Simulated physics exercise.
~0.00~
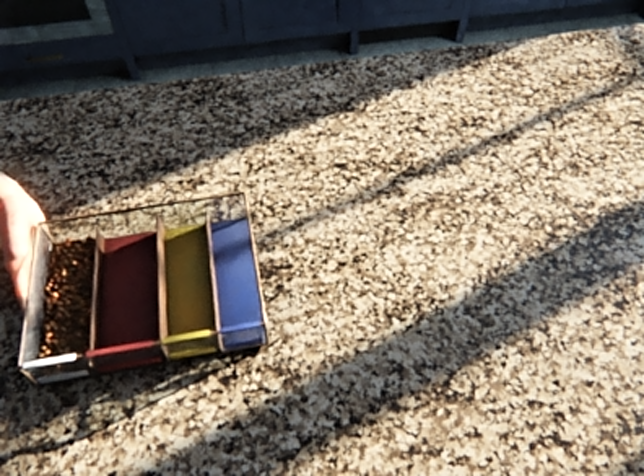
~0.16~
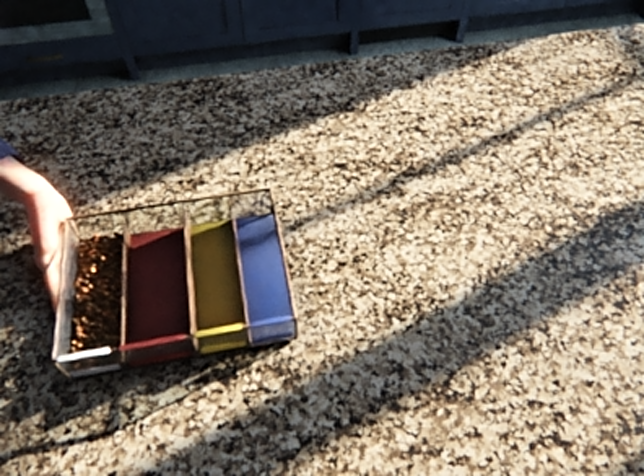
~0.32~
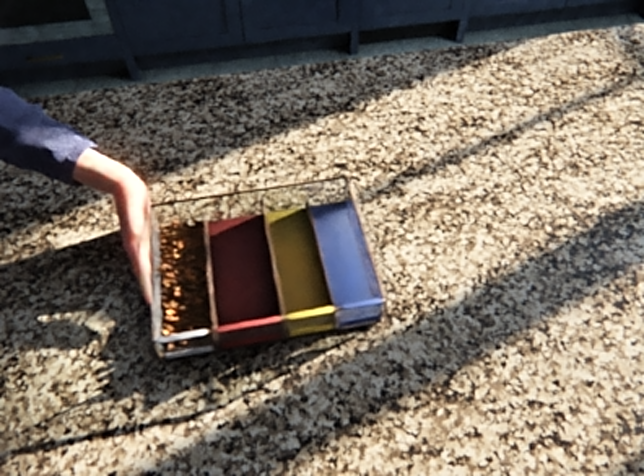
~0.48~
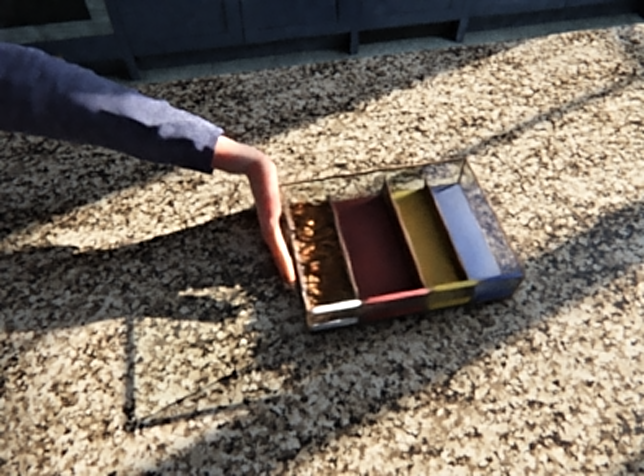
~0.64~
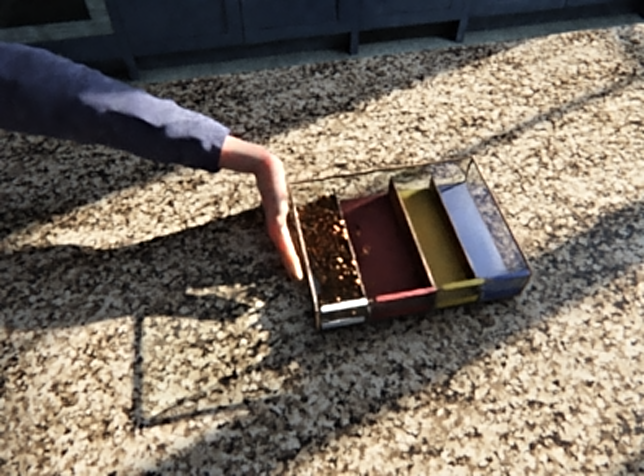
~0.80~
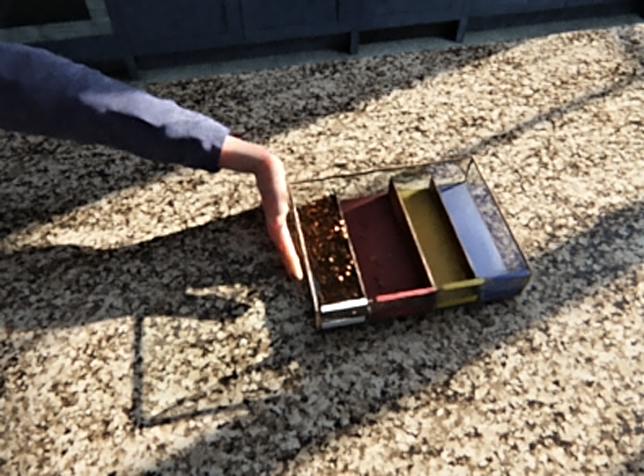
A divided tray of small brown pieces slides right, pushed by a hand, and stops.
